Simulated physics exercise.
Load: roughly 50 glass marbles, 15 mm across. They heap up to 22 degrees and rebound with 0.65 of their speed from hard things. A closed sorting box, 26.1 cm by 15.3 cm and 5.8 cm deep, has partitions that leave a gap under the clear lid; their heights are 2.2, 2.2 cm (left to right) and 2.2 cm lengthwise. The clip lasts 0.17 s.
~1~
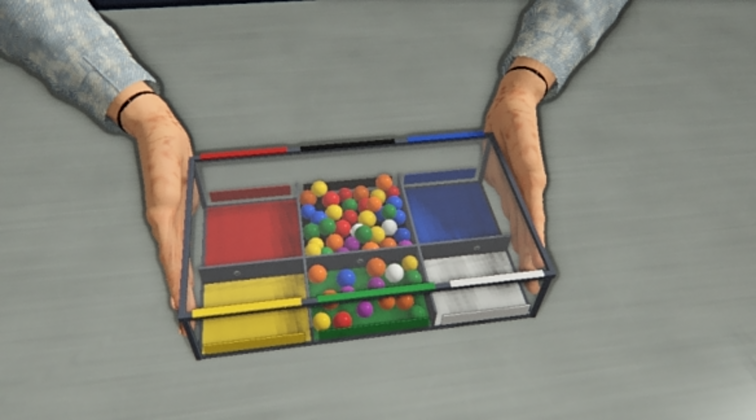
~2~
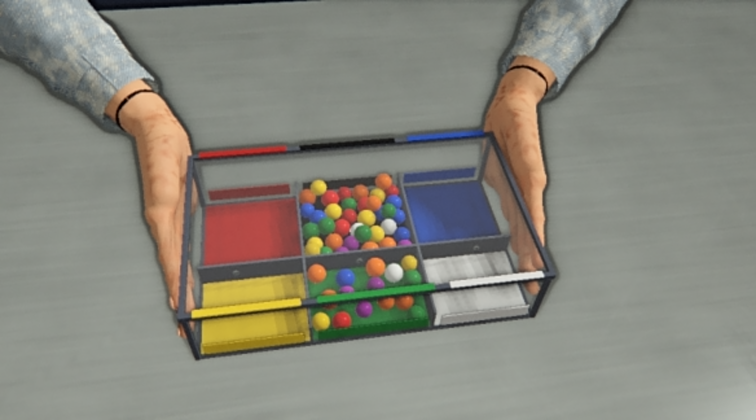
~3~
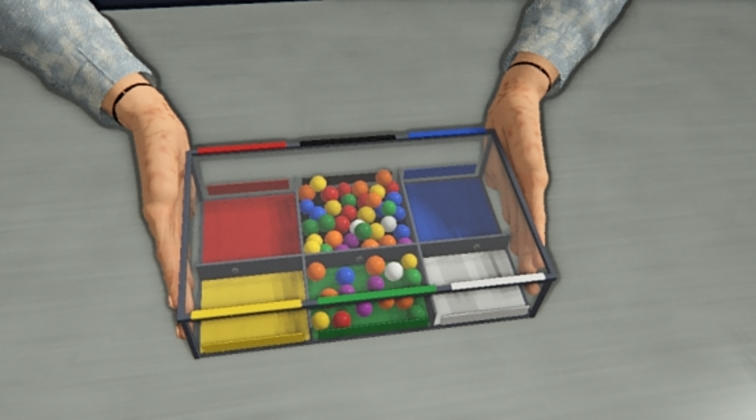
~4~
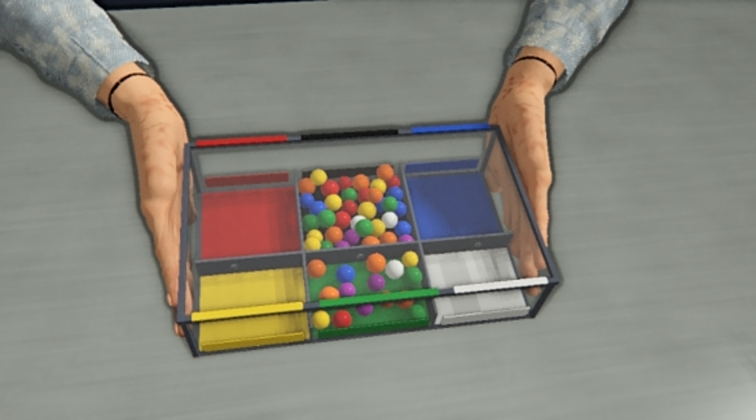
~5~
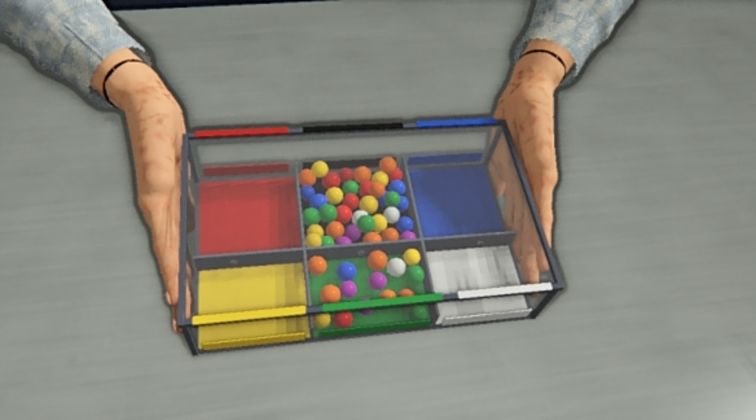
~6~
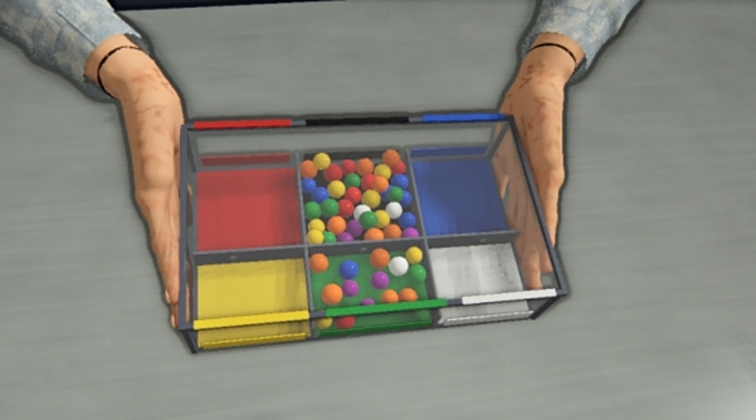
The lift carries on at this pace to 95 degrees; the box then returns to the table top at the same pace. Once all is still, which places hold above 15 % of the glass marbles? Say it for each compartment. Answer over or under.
Red compartment: Under; blue compartment: Under; green compartment: Over; yellow compartment: Under; white compartment: Over; black compartment: Under.
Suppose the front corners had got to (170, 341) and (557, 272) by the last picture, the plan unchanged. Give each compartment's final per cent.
Red 0, blue 0, green 30, yellow 65, white 0, black 0.
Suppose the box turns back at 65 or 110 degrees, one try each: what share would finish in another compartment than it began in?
About 10 and 80 per cent.
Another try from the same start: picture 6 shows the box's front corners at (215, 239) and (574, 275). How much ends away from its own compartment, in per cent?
Then about 95 per cent.
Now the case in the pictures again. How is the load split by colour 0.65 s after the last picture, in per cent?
Red 0, blue 0, green 35, yellow 0, white 10, black 55.
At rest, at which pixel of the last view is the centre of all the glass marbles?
Near (416, 294).
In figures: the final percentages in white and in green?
White 45, green 50.
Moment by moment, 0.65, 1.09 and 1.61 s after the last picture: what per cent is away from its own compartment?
In turn: 15, 75, 75.
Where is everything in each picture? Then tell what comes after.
The first frame shows box tilt 0 degrees, front corners at (185, 315) and (549, 273); green 30 %, black 70 %.
The second frame shows box tilt 1 degrees, front corners at (184, 315) and (549, 273).
The third frame shows box tilt 3 degrees, front corners at (184, 316) and (550, 275).
The fourth frame shows box tilt 6 degrees, front corners at (184, 318) and (552, 279), lowest corner right front.
The fifth frame shows box tilt 10 degrees, front corners at (184, 321) and (556, 285), lowest corner right front.
The sixth frame shows box tilt 15 degrees, front corners at (185, 324) and (560, 291), lowest corner right front; green 30 %, black 70 %.
Then, 0.65 s after the last picture, tilt 95 degrees; green 35 %, white 10 %, black 55 %.
Then, 1.09 s after the last picture, tilt 42 degrees; green 50 %, white 45 %.
Then, 1.61 s after the last picture, tilt 0 degrees; green 50 %, white 45 %.
In the end, red 0 %, blue 0 %, green 50 %, yellow 0 %, white 45 %, black 0 %.
